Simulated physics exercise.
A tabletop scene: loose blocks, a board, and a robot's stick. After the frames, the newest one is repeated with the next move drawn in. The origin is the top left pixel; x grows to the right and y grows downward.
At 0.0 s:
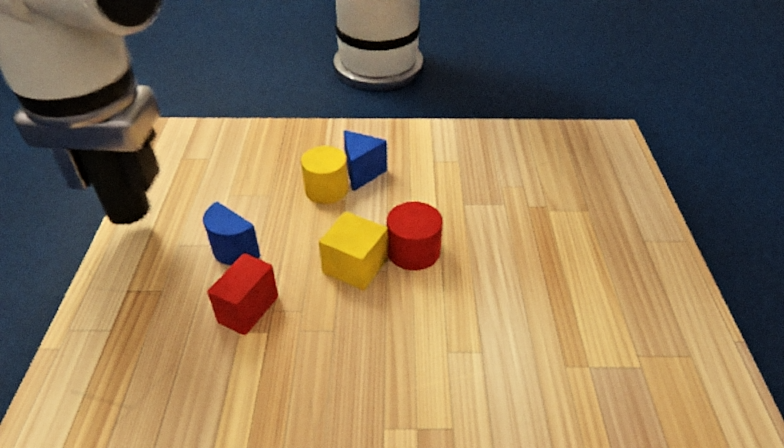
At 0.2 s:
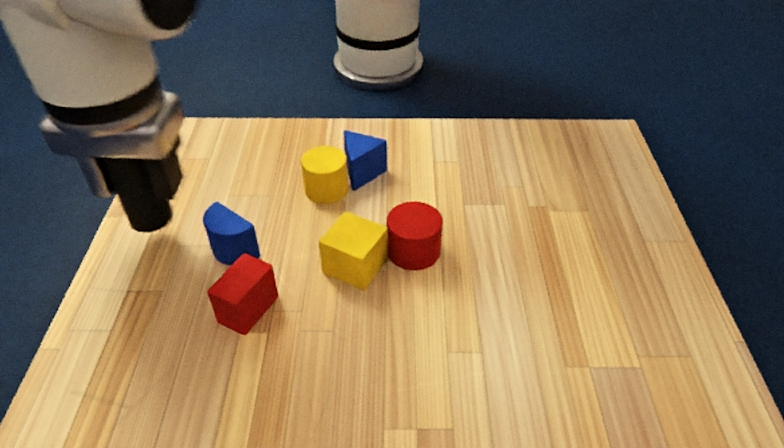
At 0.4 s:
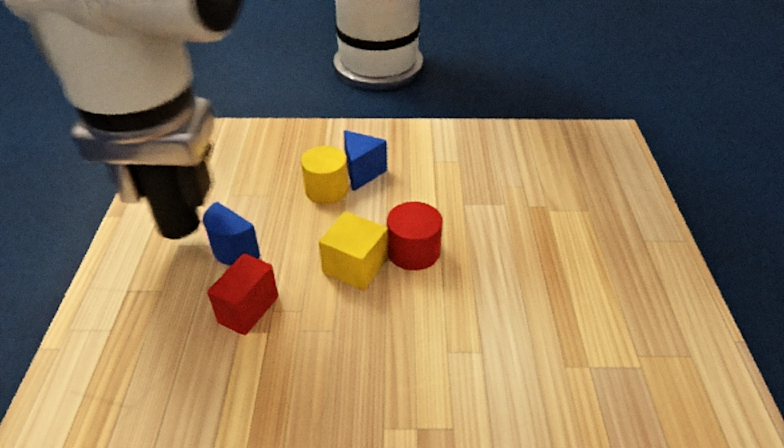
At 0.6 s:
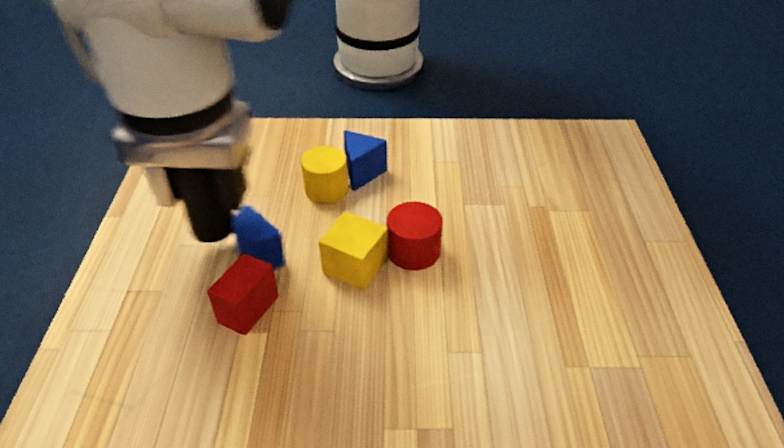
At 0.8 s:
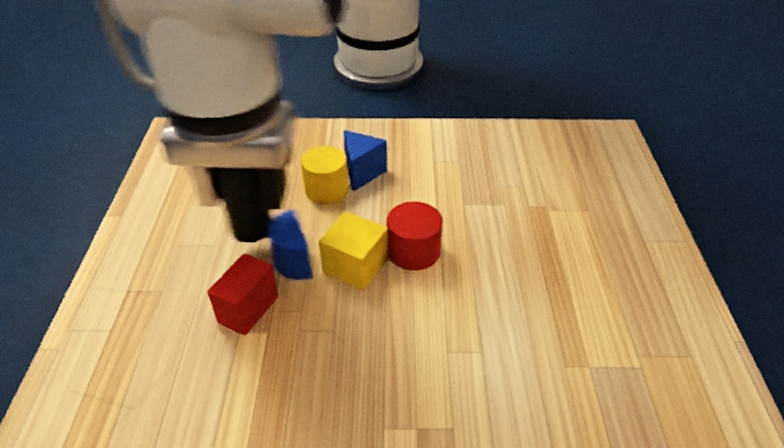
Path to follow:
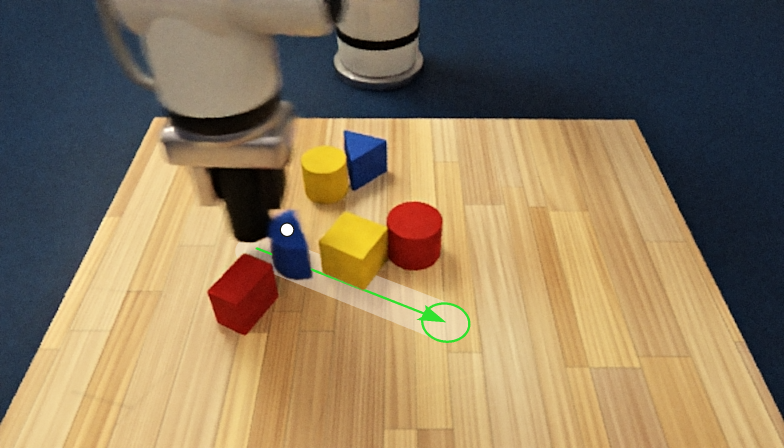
A robot arm with a black stick pointing down works over the left side of a pale wooden tabletop, seen from above at an angle against a dark blue floor. Near it sit a blue D-shaped block and a red block, with a yellow cylinder, blue triangle, yellow cube and red cylinder around the middle. The arm sweeps right, pushing and turning the D-shaped block toward the yellow cube.
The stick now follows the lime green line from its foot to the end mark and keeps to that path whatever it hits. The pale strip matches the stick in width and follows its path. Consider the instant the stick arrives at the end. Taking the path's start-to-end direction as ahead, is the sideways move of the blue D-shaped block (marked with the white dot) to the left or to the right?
Facing from start to end, it shifts right.
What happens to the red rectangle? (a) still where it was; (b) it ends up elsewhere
That would be a.
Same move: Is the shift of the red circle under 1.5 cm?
Answer: No.
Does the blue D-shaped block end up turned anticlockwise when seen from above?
No, that is not how it ends up.
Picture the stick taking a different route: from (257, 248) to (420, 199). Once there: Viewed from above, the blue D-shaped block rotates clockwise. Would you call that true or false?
My answer: True.
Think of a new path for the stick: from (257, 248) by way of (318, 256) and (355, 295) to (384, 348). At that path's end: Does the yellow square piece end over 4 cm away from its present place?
I expect so.
The drawn path runs in a line from (257, 248) to (446, 322); the dot is on the blue D-shaped block.
On the path given first. One third of the way, stick (313, 251); blue D-shaped block (342, 267); yellow square piece (377, 246), turned 50° anticlockwise; red circle (420, 218).
Two thirds of the way, stick (378, 276); blue D-shaped block (383, 303), turned 45° clockwise; yellow square piece (436, 252), turned 90° anticlockwise; red circle (443, 213).
At the end, stick (448, 302); red rectangle not moved; blue D-shaped block (400, 316), turned 95° clockwise; yellow square piece (470, 254), turned 160° anticlockwise; red circle (444, 212).
